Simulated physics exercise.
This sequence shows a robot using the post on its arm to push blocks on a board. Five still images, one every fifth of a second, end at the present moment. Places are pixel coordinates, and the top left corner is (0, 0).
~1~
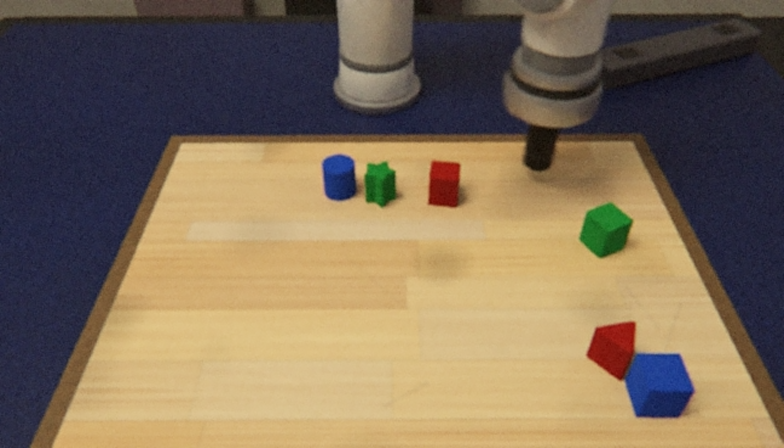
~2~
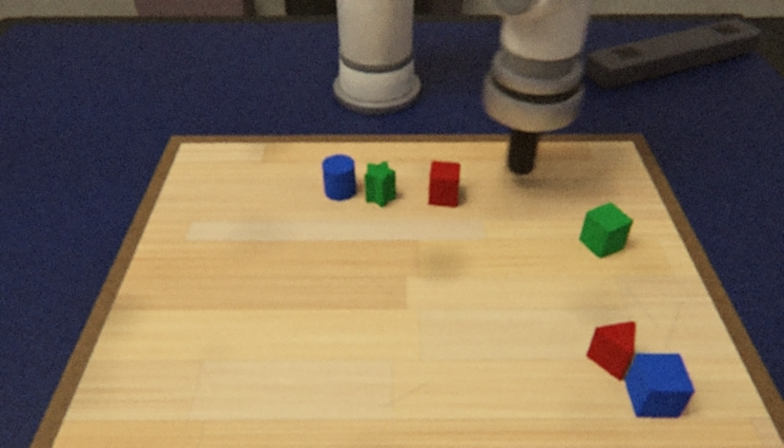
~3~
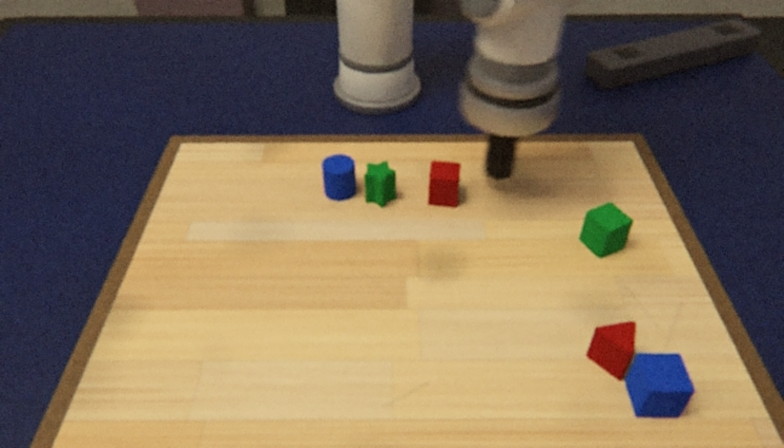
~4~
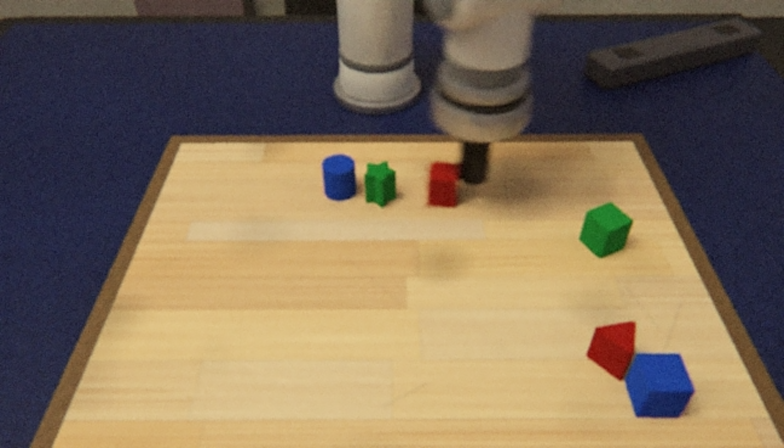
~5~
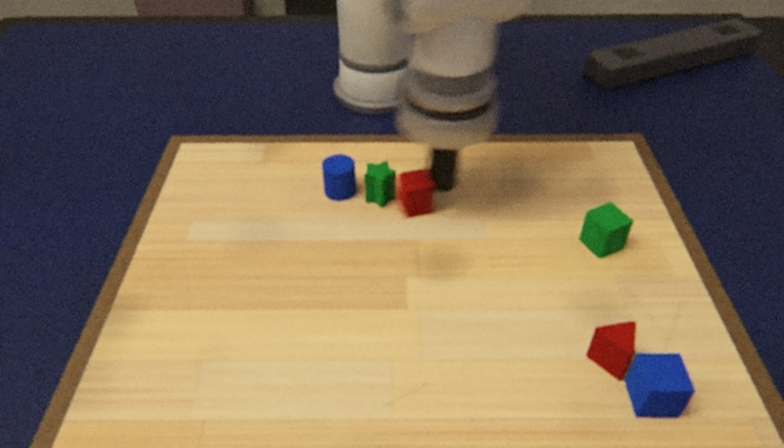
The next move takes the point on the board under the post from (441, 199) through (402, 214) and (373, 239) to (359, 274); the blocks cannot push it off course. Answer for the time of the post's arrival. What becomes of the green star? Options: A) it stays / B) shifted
A
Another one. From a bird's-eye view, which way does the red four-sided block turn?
Clockwise, from overhead.
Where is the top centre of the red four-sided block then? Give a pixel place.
I'd expect the centre of its top face to be at (333, 217).
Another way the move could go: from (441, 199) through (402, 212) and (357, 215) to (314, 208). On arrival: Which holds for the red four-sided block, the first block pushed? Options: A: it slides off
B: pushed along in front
That would be A.
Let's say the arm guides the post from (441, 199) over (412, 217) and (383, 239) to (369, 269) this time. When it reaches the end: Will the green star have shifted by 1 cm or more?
I'd say no.
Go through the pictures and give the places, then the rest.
In the first frame, post tip (537, 164); block tops, green star (379, 170); red four-sided block (445, 170).
In the second frame, post (520, 167); blocks unchanged.
In the third frame, post (498, 172); blocks unchanged.
In the fourth frame, post (473, 178); red four-sided block (443, 170).
In the fifth frame, post (442, 184); green star (379, 170); red four-sided block (415, 179).
The first path, step by step. One third of the way, post (400, 200); red four-sided block (372, 196).
Two thirds of the way, post (372, 225); red four-sided block (337, 215), turned 25° clockwise.
At the end, post (358, 259); green star in place; red four-sided block (333, 217), turned 35° clockwise.
